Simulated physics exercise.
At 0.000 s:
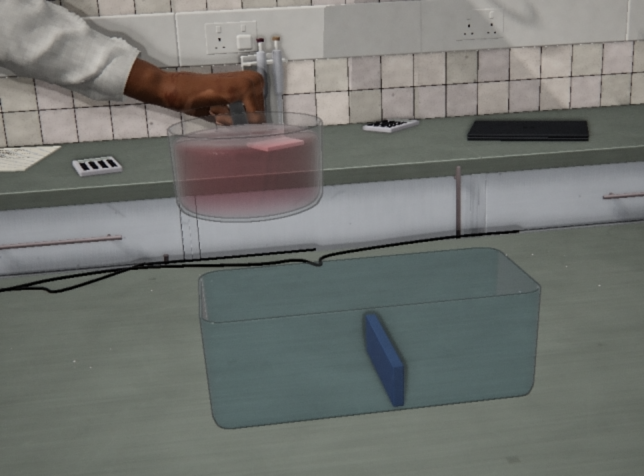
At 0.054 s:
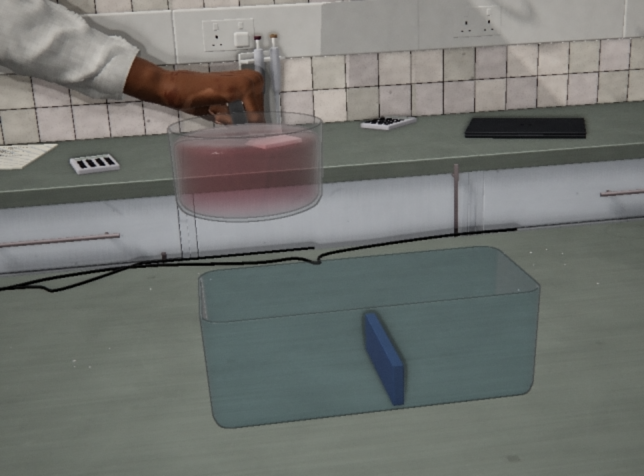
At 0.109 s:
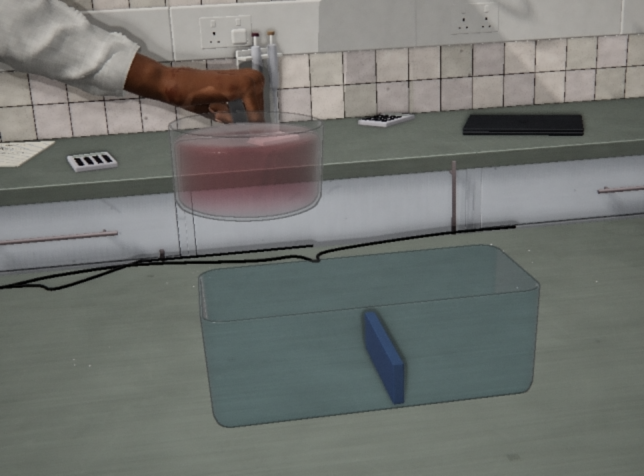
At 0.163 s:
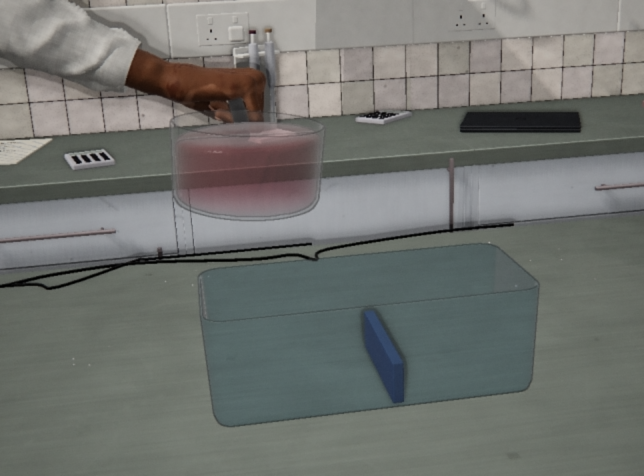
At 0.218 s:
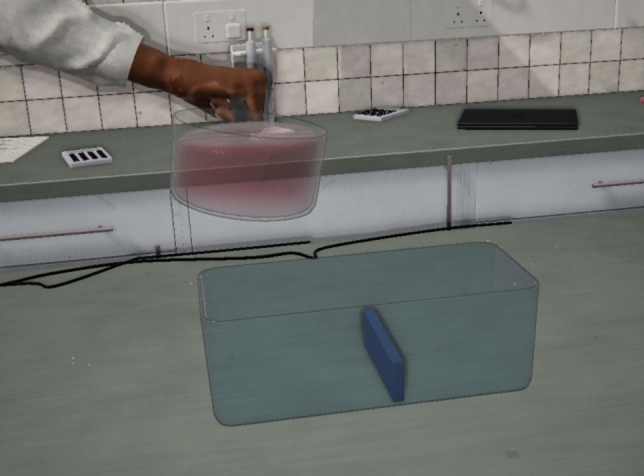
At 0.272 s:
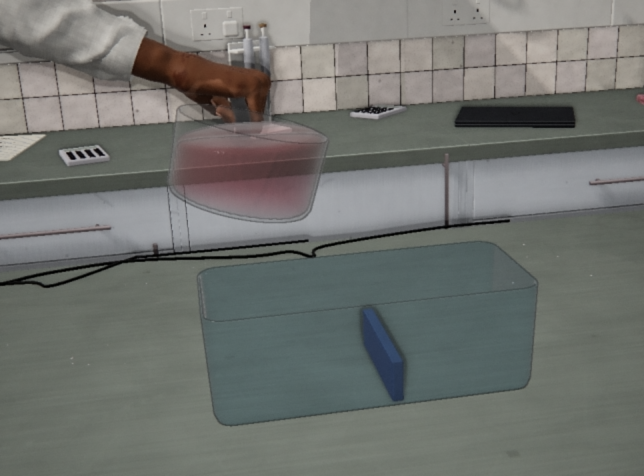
The clip shows a hand by a round clear pot of pinkish liquid, raised behind and left of an empty long basin with a low blue wall inside; the pot starts upright and level, then gradually tilts to the right.
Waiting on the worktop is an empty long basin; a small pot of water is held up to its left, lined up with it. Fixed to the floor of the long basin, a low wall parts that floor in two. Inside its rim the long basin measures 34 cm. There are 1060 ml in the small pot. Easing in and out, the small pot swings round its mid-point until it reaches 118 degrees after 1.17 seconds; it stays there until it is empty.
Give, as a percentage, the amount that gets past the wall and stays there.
Past the wall: About 60 %.
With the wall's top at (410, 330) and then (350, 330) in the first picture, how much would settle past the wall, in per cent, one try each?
Try 1: 25 %; try 2: 80 %.
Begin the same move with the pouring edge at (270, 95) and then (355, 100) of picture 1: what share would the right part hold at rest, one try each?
15 in a hundred, followed by 75 in a hundred.
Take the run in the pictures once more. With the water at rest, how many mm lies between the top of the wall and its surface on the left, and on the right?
The left comes to roughly 30 mm and the right to roughly 14 mm.
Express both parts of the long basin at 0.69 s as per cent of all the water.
2 left and 20 right, roughly.
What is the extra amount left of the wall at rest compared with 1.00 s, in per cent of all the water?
Near 10 in a hundred.
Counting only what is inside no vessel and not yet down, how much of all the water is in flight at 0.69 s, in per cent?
Around 32 percent.
After 0.69 s the tilt is 76° and 45 per cent is still to pour, 2 is left of the wall and 20 right of it.
After 1.00 s the tilt is 112° and 5 per cent is still to pour, 30 is left of the wall and 59 right of it.
After 1.32 s the tilt is 118° and 0 per cent is still to pour, 39 is left of the wall and 60 right of it.
After 1.67 s the tilt is 118° and 0 per cent is still to pour, 39 is left of the wall and 60 right of it.
In the end 39 per cent lies left of the wall, 60 right of it and 1 outside.
